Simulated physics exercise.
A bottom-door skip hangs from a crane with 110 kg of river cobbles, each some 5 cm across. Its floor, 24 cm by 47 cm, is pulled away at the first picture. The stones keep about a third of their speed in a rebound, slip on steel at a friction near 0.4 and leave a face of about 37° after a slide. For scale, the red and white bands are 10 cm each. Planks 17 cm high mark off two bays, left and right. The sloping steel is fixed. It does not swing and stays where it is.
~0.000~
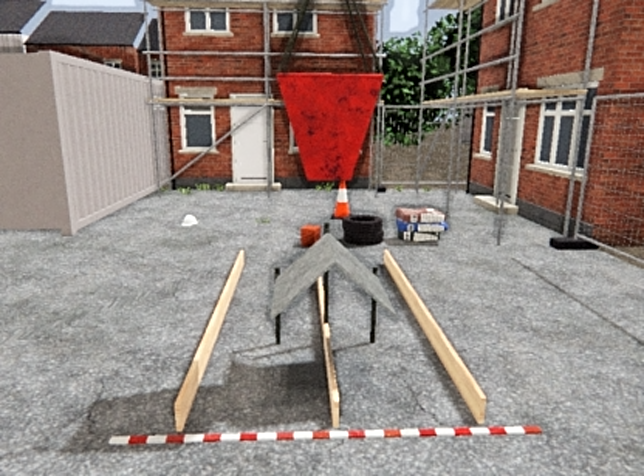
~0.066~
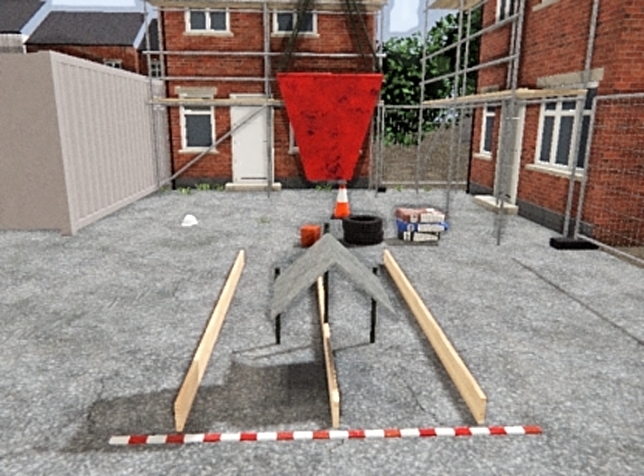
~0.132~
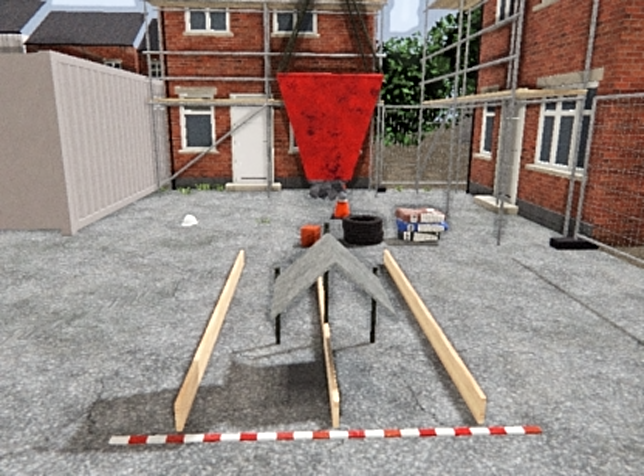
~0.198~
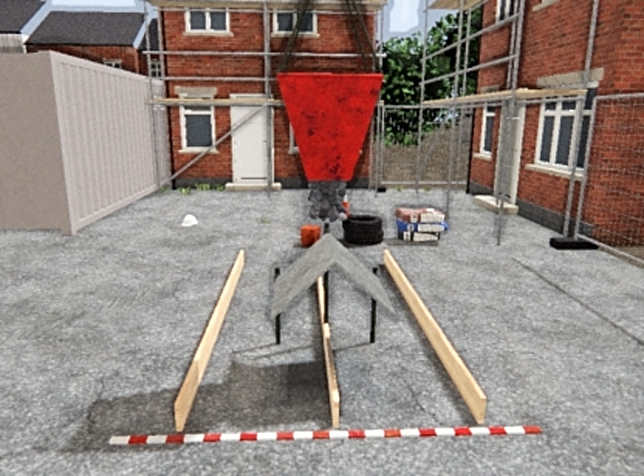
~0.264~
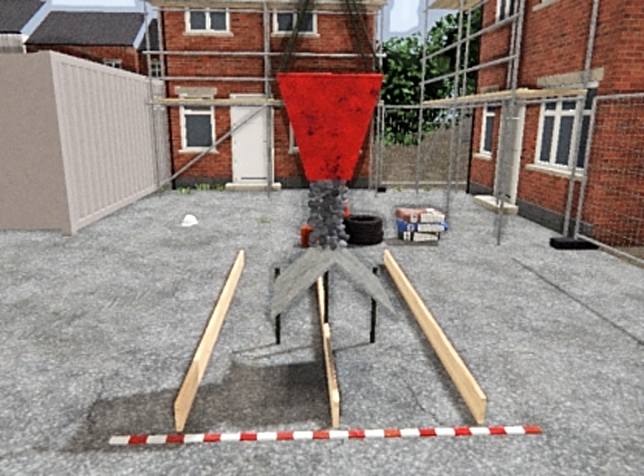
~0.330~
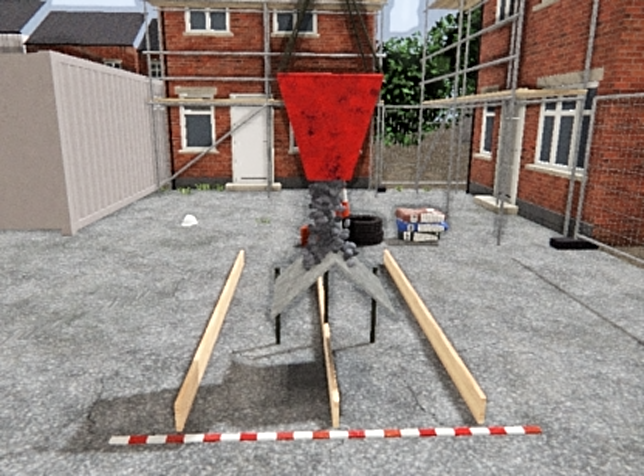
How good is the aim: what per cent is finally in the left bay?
Roughly 63 per cent ends in the left bay.
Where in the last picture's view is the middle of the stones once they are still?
Their middle is at about (240, 372).
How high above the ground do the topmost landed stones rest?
About 20 cm.
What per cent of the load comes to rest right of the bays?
About 0 per cent.
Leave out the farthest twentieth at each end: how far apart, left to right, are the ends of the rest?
About 170 cm.
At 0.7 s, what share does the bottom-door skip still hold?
About 20 per cent.
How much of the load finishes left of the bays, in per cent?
About 0 per cent.
After 0.7 s, 18 % in the bottom-door skip, 42 % on the steel, 27 % falling or lying in the left bay, 13 % falling or lying in the right bay; the stones farthest right are at (437, 360).
After 1.1 s, 0 % in the bottom-door skip, 17 % on the steel, 54 % falling or lying in the left bay, 29 % falling or lying in the right bay; the stones farthest right are at (444, 355).
After 1.7 s, 0 % in the bottom-door skip, 2 % falling or lying left of the bays, 63 % falling or lying in the left bay, 35 % falling or lying in the right bay; the stones farthest right are at (450, 358).
After 2.6 s, 0 % in the bottom-door skip, 2 % falling or lying left of the bays, 63 % falling or lying in the left bay, 35 % falling or lying in the right bay; the stones farthest right are at (446, 355).
After 4.5 s, 0 % in the bottom-door skip, 2 % left of the bays, 63 % in the left bay, 35 % in the right bay; the stones farthest right are at (446, 355).
